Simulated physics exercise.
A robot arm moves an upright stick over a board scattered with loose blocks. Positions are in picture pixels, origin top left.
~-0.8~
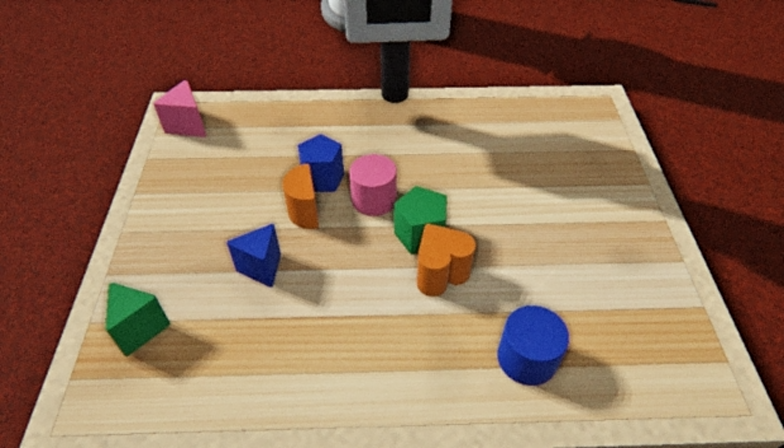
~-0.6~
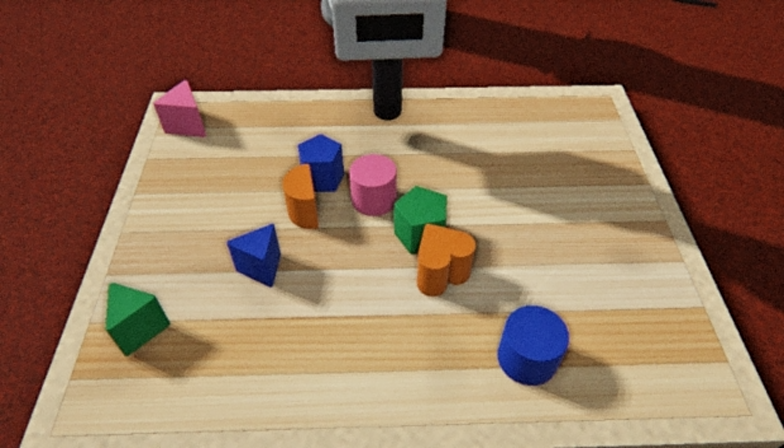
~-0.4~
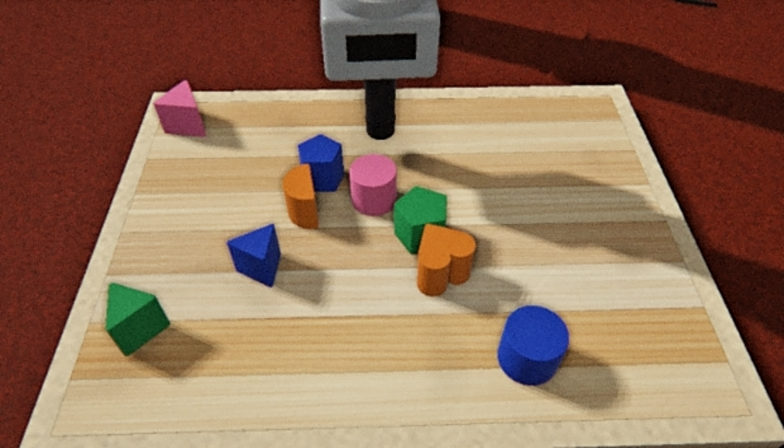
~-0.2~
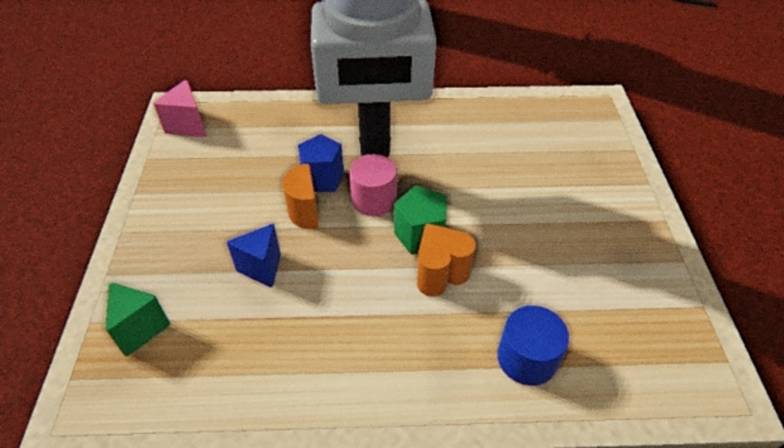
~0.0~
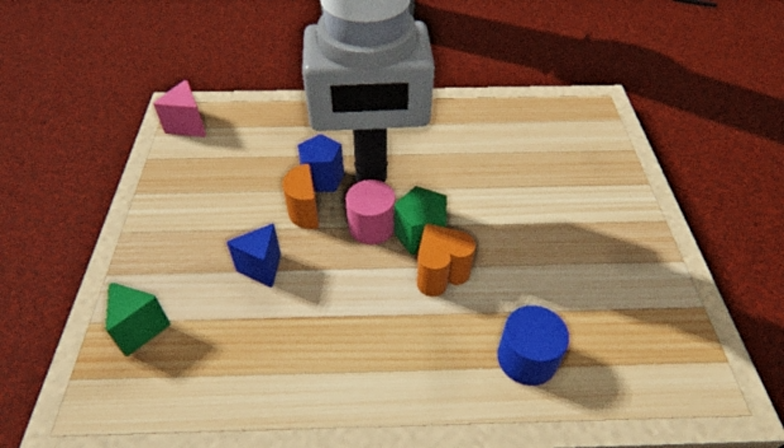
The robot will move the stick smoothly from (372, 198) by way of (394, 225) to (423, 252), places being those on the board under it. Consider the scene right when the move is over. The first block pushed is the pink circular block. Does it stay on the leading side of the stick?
It falls back or aside.
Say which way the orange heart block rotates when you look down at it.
From overhead, clockwise.
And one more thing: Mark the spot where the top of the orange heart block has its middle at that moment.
Around pixel (473, 266).
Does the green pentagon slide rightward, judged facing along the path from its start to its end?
Answer: No.
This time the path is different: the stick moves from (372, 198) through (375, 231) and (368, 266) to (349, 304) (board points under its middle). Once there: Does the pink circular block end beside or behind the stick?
No, it doesn't check out.
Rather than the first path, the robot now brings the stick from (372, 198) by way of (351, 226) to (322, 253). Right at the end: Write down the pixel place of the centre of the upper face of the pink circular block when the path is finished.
(364, 233)
The first path, step by step. Halfway along, stick (395, 207); pink circular block (372, 224); green pentagon (432, 210); orange heart block (451, 252).
At the end, stick (425, 233); blue pentagon unmoved; pink circular block (374, 227); green pentagon (467, 224), turned 40° anticlockwise; orange heart block (473, 266), turned 65° clockwise.
